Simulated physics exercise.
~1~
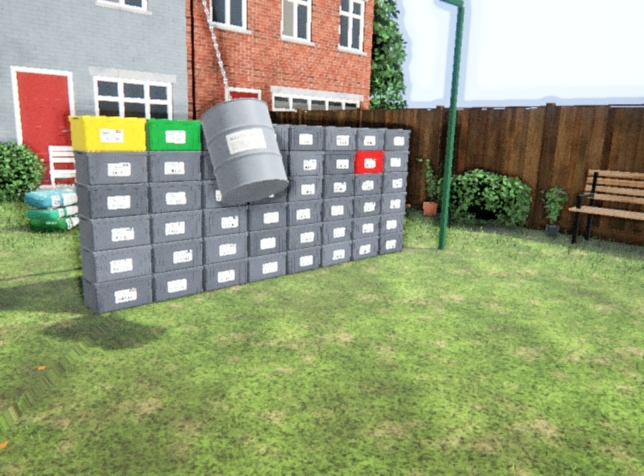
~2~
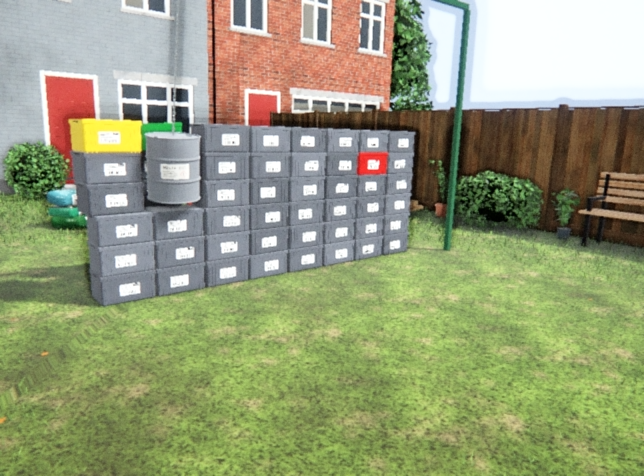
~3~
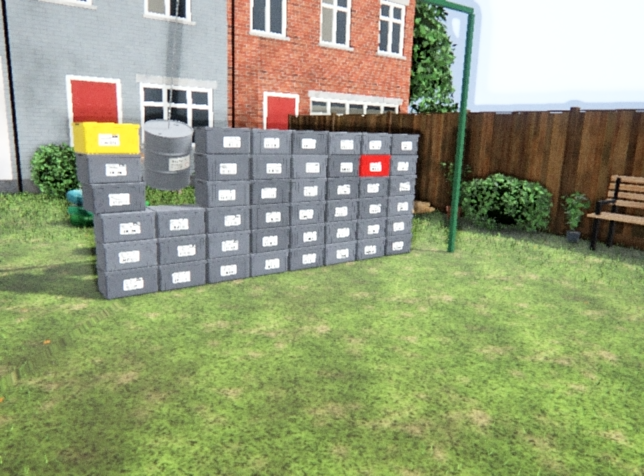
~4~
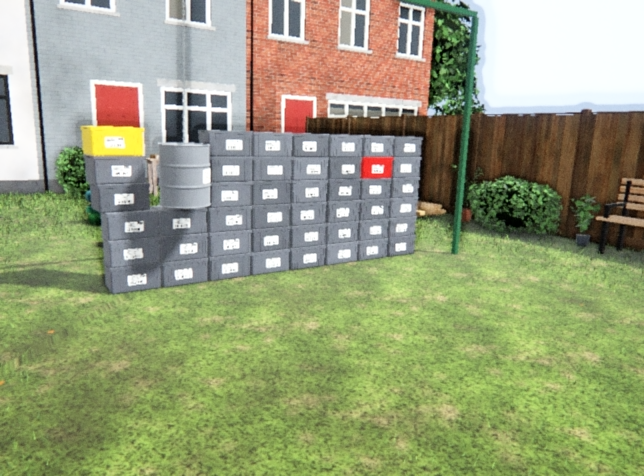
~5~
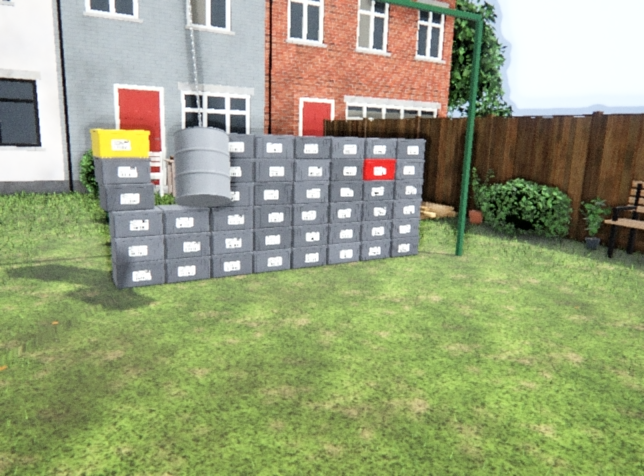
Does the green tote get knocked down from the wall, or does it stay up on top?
It gets knocked down. Its place beside the yellow tote is left empty after the drum swings into that part of the wall.
